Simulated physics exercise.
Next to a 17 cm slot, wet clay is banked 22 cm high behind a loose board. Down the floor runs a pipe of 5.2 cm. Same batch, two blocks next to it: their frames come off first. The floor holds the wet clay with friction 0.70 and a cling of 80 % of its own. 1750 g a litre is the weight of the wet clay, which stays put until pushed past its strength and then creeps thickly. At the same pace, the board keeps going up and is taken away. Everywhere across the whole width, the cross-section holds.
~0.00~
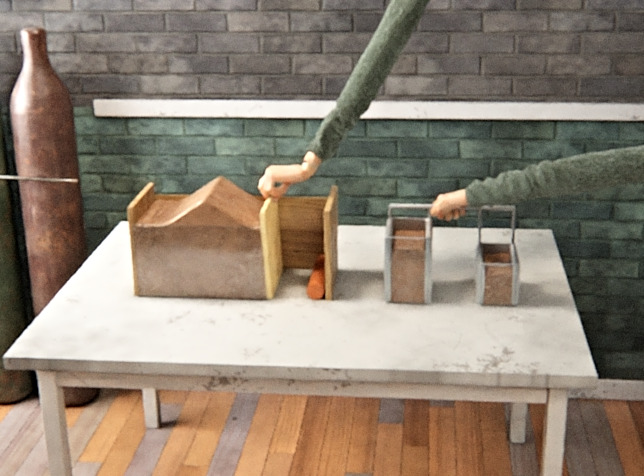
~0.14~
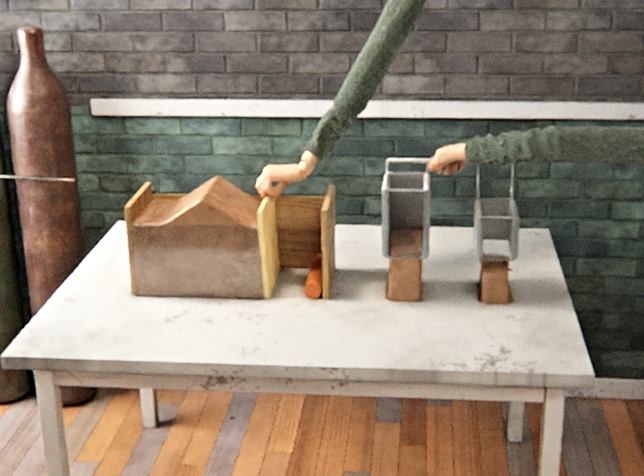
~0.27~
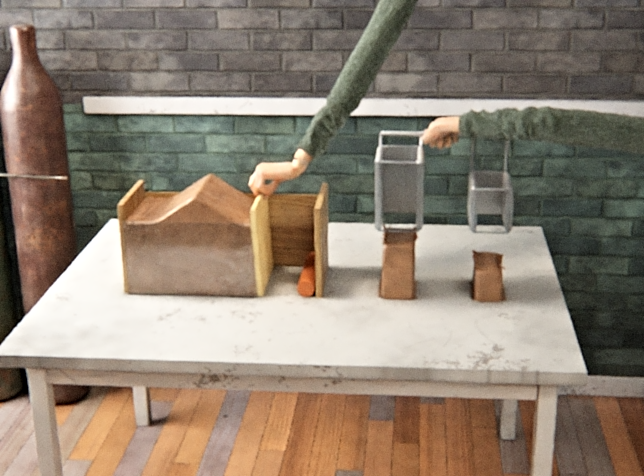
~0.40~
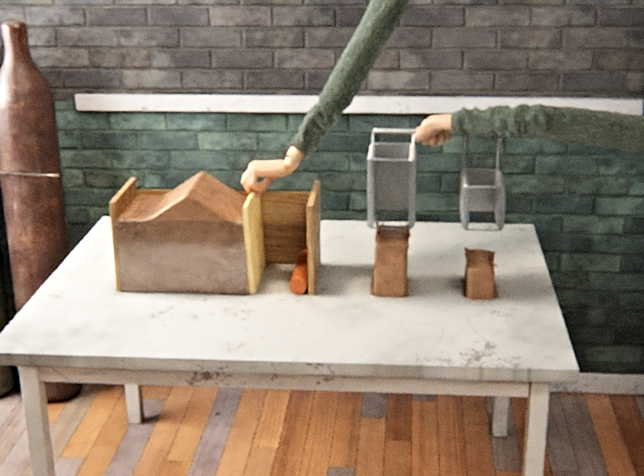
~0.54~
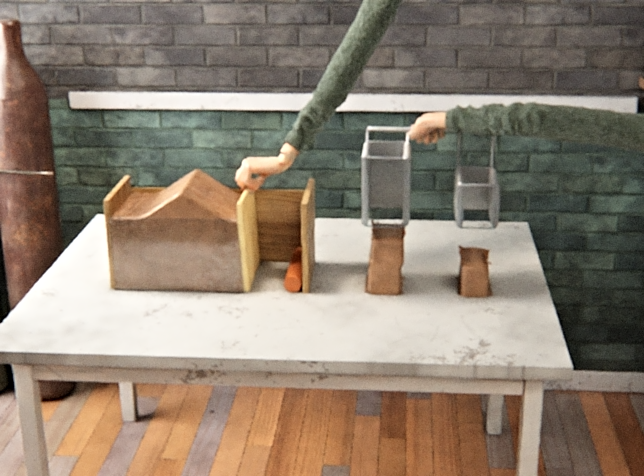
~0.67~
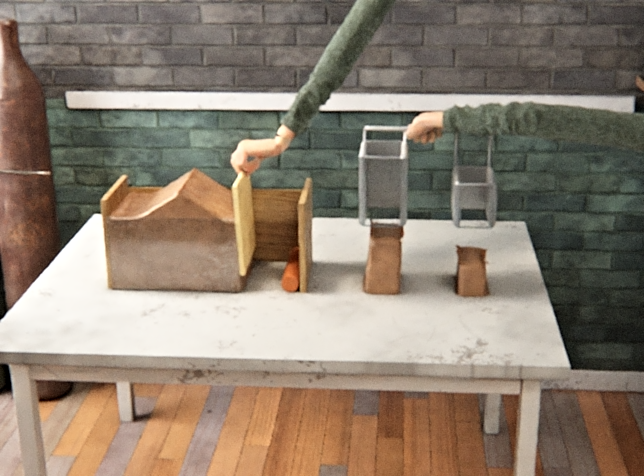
One hand lifts two grey moulds off clay blocks, then another starts raising a wooden board.
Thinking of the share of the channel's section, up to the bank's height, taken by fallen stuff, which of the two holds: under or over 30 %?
Of the two, I would say under.
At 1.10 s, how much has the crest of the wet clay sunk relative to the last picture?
By my estimate, near 0.5 cm.
After 0.87 s, the face still stands, with nothing on top of the pipe; the channel is 0 % full.
After 1.10 s, the face still stands, with nothing on top of the pipe; the channel is 1 % full.
After 1.34 s, the fallen stuff reaches 16 % of the way across, with nothing on top of the pipe; the channel is 10 % full.
After 1.57 s, the fallen stuff reaches 35 % of the way across, with nothing on top of the pipe; the channel is 21 % full.
After 1.79 s, the fallen stuff reaches 39 % of the way across, with nothing on top of the pipe; the channel is 23 % full.
